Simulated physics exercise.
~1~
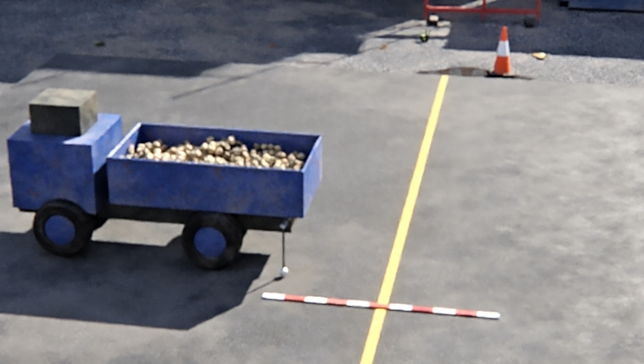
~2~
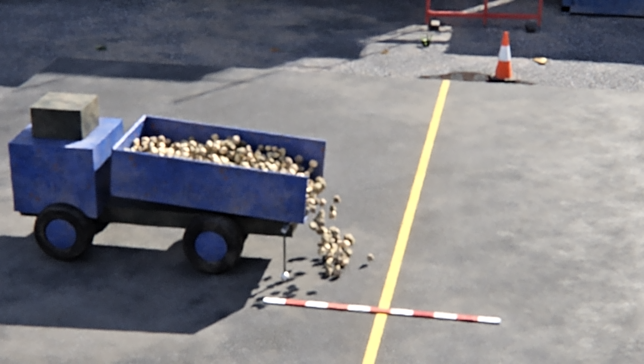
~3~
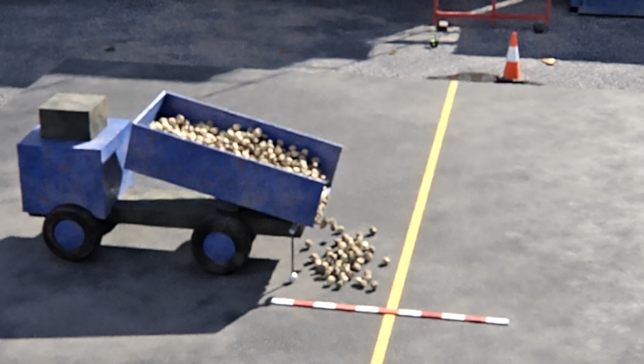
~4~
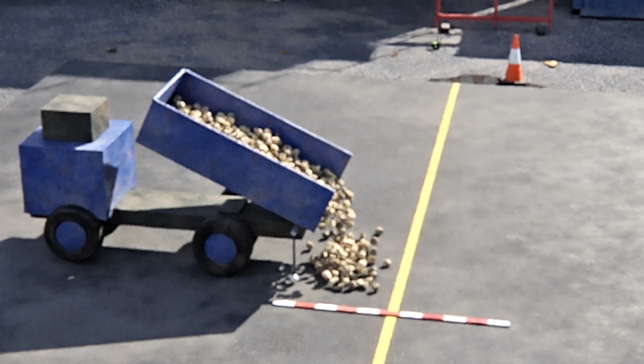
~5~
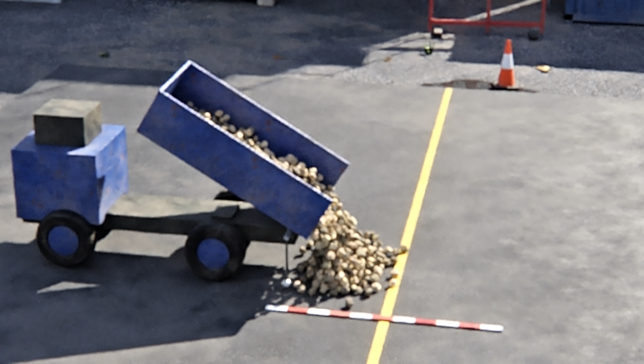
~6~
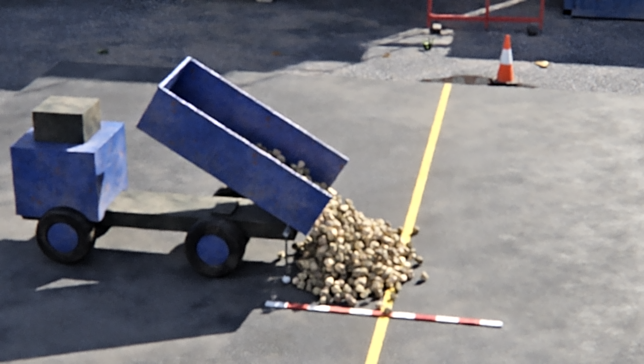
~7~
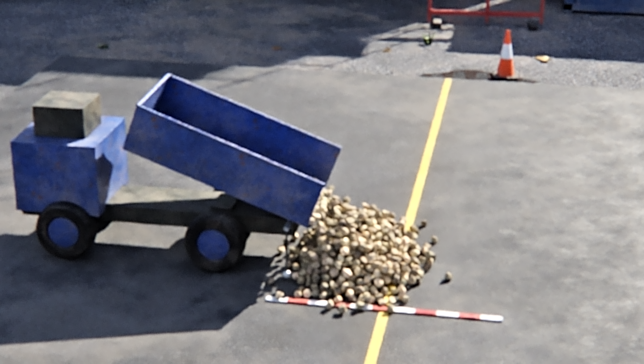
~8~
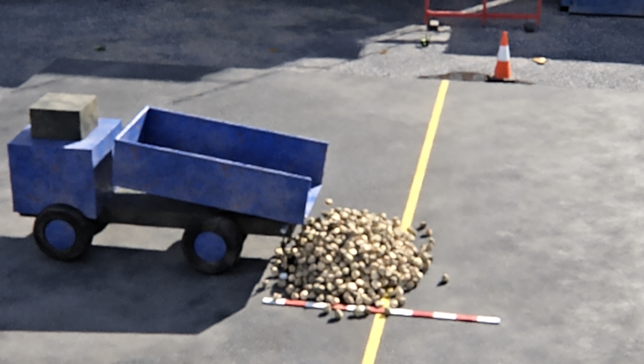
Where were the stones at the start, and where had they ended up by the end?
At the start the stones were inside the blue body of the truck. By the end they lay in a heap on the ground behind it, to the right, with a small part over the yellow line.
